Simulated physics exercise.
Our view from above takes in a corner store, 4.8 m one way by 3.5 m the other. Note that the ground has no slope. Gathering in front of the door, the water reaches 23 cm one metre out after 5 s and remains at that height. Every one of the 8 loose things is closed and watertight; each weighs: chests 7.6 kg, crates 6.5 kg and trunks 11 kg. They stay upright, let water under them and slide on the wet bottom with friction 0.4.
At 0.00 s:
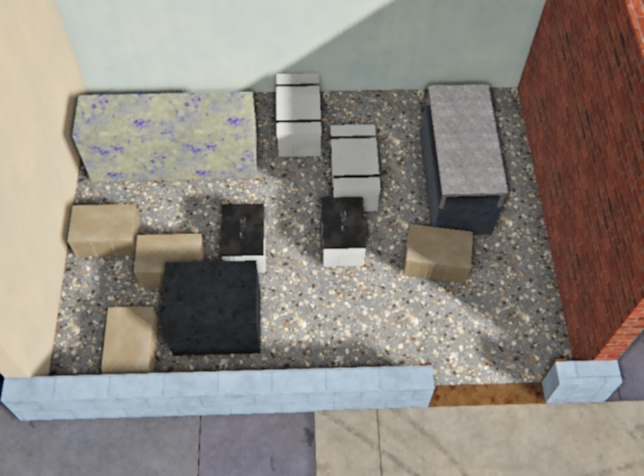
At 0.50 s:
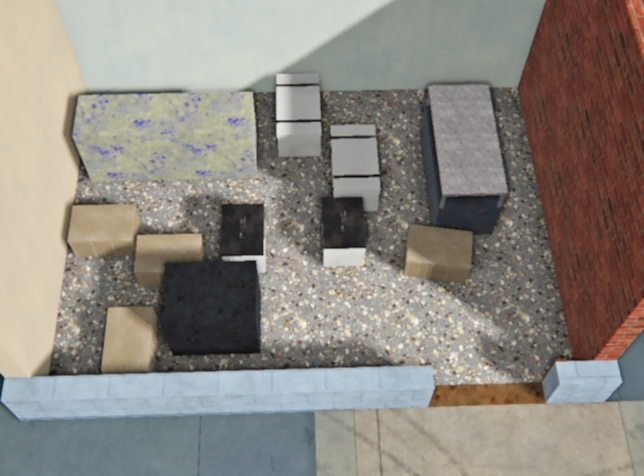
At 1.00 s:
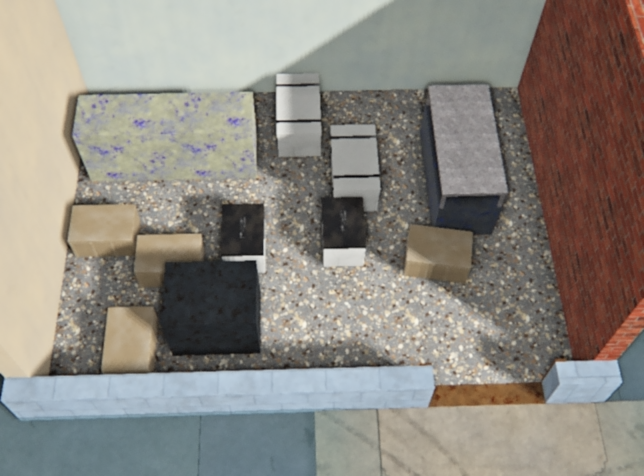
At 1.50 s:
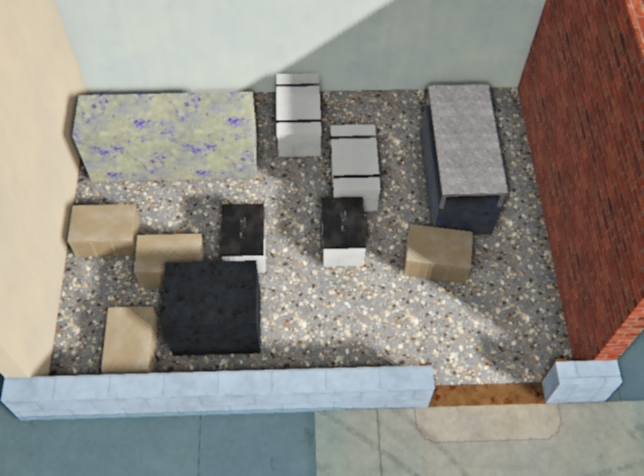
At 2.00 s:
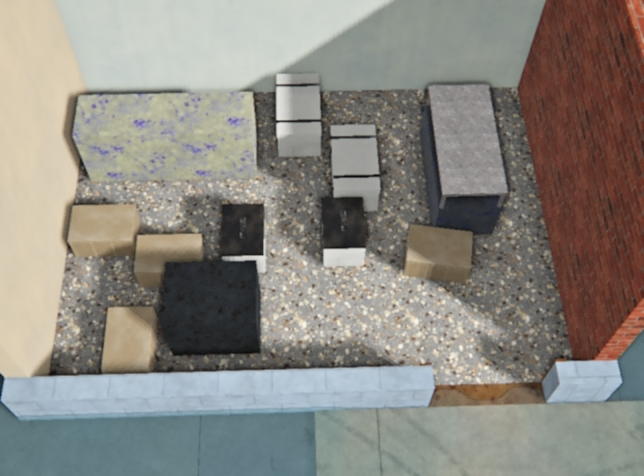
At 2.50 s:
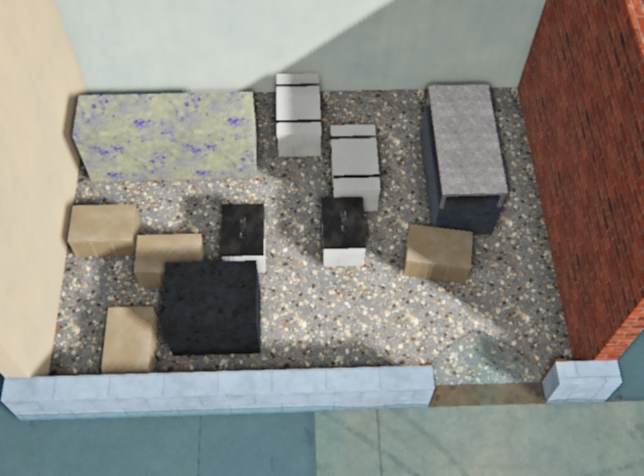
Shallow, bluish-green water spreads over the pavement outside a corner store seen from above, its tint deepening along the low pale-blue front wall. Inside, tan boxes, a large black block, white-and-black units, a speckled greenish block at left and a grey-topped one at right stand motionless on pebbly flooring. The water then crosses the brown doorway sill at lower right and wets the floor just inside, while the camera stays still.
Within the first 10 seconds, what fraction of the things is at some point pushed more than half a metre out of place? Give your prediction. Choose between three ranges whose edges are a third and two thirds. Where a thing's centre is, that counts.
The range is the middle one, a third to two thirds.
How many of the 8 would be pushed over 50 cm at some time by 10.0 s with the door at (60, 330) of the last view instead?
5.
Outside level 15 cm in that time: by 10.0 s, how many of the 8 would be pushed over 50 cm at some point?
In that case the number is 3.
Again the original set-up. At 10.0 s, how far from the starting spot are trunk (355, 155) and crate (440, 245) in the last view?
Respectively 40 and 150 cm.
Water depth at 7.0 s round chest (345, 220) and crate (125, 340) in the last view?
About 6 and 0 cm.
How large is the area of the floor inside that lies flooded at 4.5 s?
Close to 4.0 m2, I'd say.
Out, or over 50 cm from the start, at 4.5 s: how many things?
By then 0.
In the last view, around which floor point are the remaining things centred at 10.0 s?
(195, 223).
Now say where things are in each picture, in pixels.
The first picture shows a chest at (243, 228), on the bottom; a crate at (440, 246), on the bottom; 0.0 m2 under water; 0 of 8 have shifted.
The second picture shows a chest at (243, 228) rests on the ground; a crate at (440, 246), on the bottom; water covers 0.0 m2; 0 of 8 have shifted.
The third picture shows a chest at (243, 228), on the bottom; a crate at (440, 246) rests on the ground; water covers 0.0 m2; 0 of 8 have shifted.
The fourth picture shows a chest at (243, 228), on the bottom; a crate at (440, 246) rests on the ground; water covers 0.0 m2; 0 of 8 have shifted.
The fifth picture shows a chest at (243, 228) rests on the ground; a crate at (440, 246), on the bottom; water covers 0.0 m2; 0 of 8 have shifted.
The sixth picture shows a chest at (243, 228), on the bottom; a crate at (440, 246), on the bottom; 0.3 m2 under water; 0 of 8 have shifted.
After 3.5 s 0 of 8 are over 50 cm from their spots; 0 afloat.
After 4.5 s 0 of 8 are over 50 cm from their spots; 1 afloat.
After 7.0 s 3 of 8 are over 50 cm from their spots; 3 afloat.
After 10.0 s 3 of 8 are over 50 cm from their spots, and 4 have been at some point; 6 afloat.
